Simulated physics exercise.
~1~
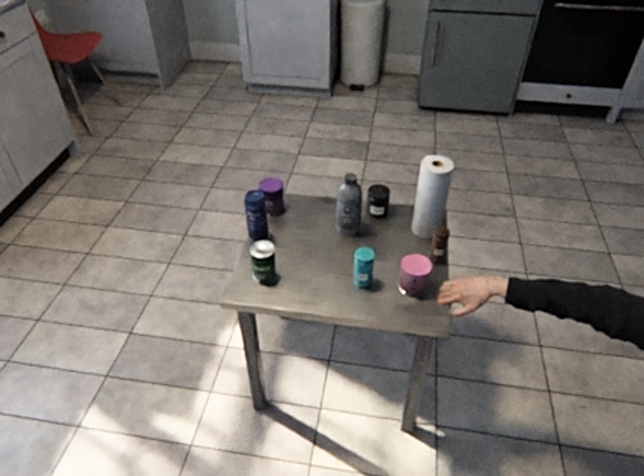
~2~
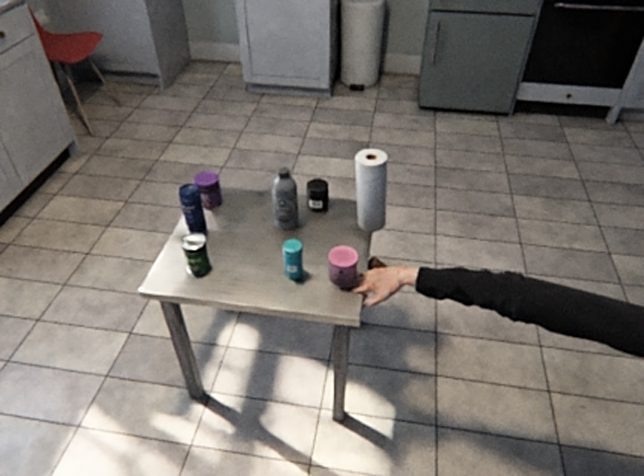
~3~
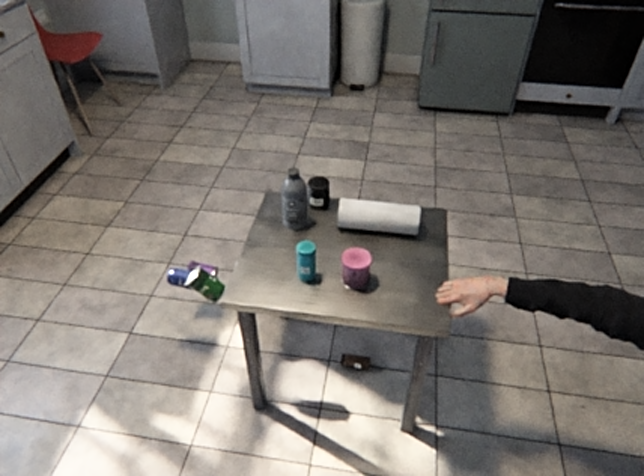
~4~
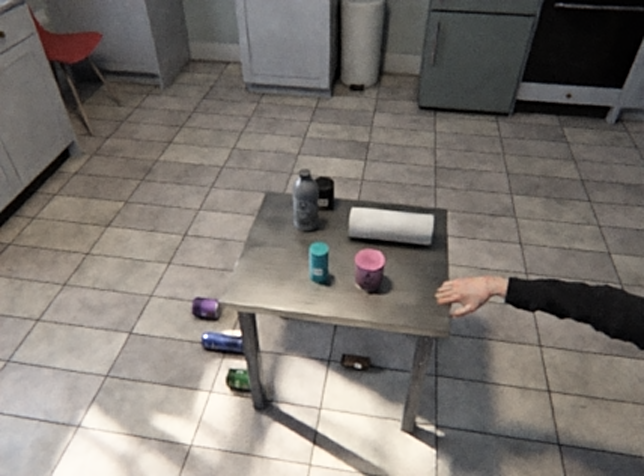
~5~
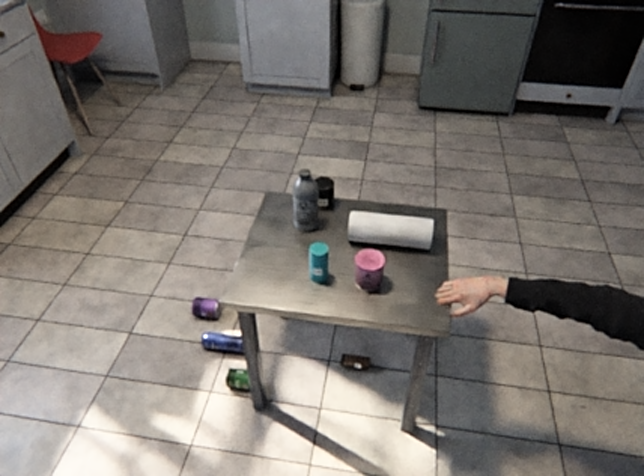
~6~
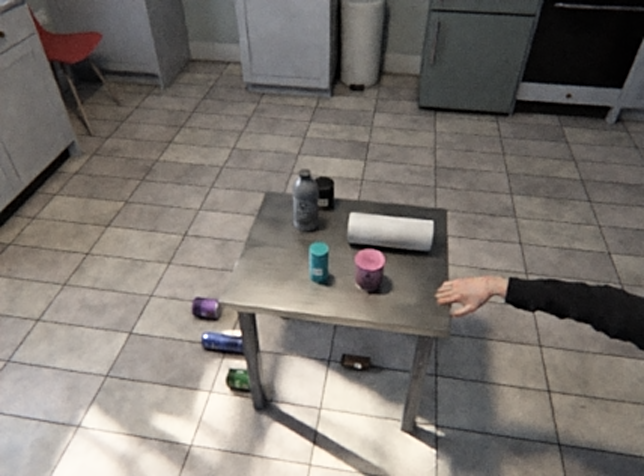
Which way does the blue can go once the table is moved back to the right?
The blue can moves down, dropping past the left side of the table to the floor.
A small table holding containers and a white roll slides left with a hand at its edge, then jerks back right; a small brown container, purple tin, blue can and green tin end up lying on the floor, while the roll lies on its side on top among four upright containers.
